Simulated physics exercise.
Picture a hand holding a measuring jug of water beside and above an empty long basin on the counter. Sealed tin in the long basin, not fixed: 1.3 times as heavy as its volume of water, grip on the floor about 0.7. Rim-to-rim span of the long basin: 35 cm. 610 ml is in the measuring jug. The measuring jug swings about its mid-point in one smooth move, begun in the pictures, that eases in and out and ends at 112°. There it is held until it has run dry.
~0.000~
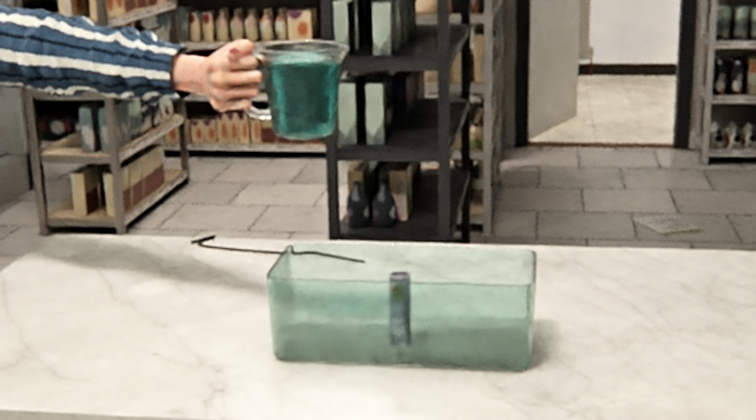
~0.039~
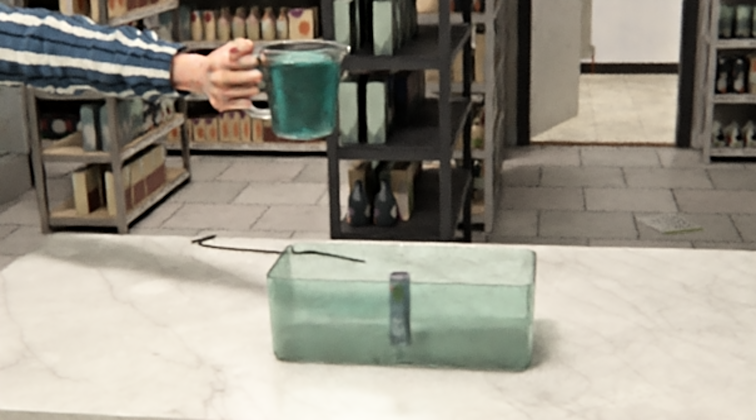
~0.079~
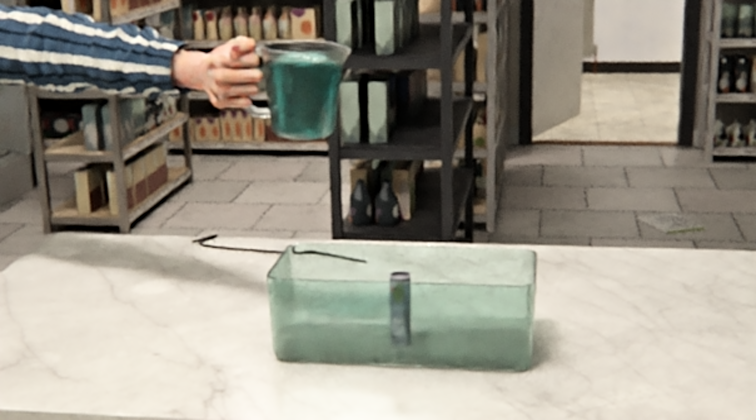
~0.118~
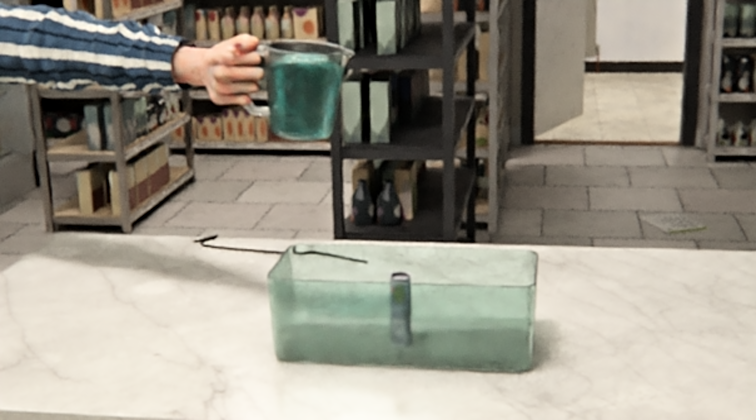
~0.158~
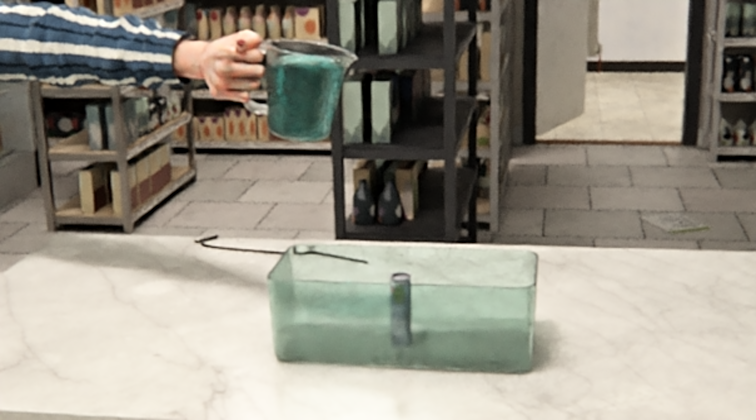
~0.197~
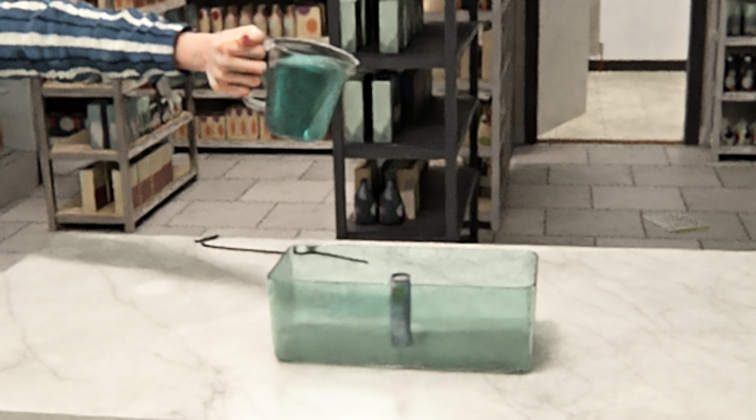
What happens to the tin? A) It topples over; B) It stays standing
It stays standing (B).
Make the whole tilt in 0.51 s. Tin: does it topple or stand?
The tin stays on its base.
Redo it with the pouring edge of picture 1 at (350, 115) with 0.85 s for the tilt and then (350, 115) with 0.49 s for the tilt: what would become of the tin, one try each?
Trial 1 - tin tips; trial 2 - tin tips.
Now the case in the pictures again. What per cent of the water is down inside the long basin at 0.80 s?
Roughly 56 percent of it.
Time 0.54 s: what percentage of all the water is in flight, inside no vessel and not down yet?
Near 30 per cent at that moment.
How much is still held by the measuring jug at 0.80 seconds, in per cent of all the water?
12 %.
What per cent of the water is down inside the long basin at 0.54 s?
Some 2 per cent.
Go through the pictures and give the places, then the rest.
The first picture shows tilt 0°; pouring edge (349, 48); surface from (266, 59) to (340, 59); the long basin's rim runs from (278, 261) to (535, 268); the tin's top is at (400, 278).
The second picture shows tilt 1°; pouring edge (350, 48); surface from (267, 59) to (340, 60).
The third picture shows tilt 2°; pouring edge (351, 50); surface from (268, 58) to (342, 61).
The fourth picture shows tilt 5°; pouring edge (354, 53); surface from (269, 59) to (344, 62).
The fifth picture shows tilt 9°; pouring edge (356, 58); surface from (272, 59) to (346, 63).
The sixth picture shows tilt 14°; pouring edge (359, 63); surface from (273, 61) to (349, 64).
Then, 0.54 s in, the tilt is 80° and 68 per cent is still to pour; the tin stands where it began.
Then, 0.80 s in, the tilt is 111° and 11 per cent is still to pour; the tin stands where it began.
Then, 1.06 s in, the tilt is 112° and 0 per cent is still to pour; the tin stands where it began.
Then, 1.35 s in, the tilt is 112° and 0 per cent is still to pour; the tin stands where it began.
Finally, the tin stands where it began.
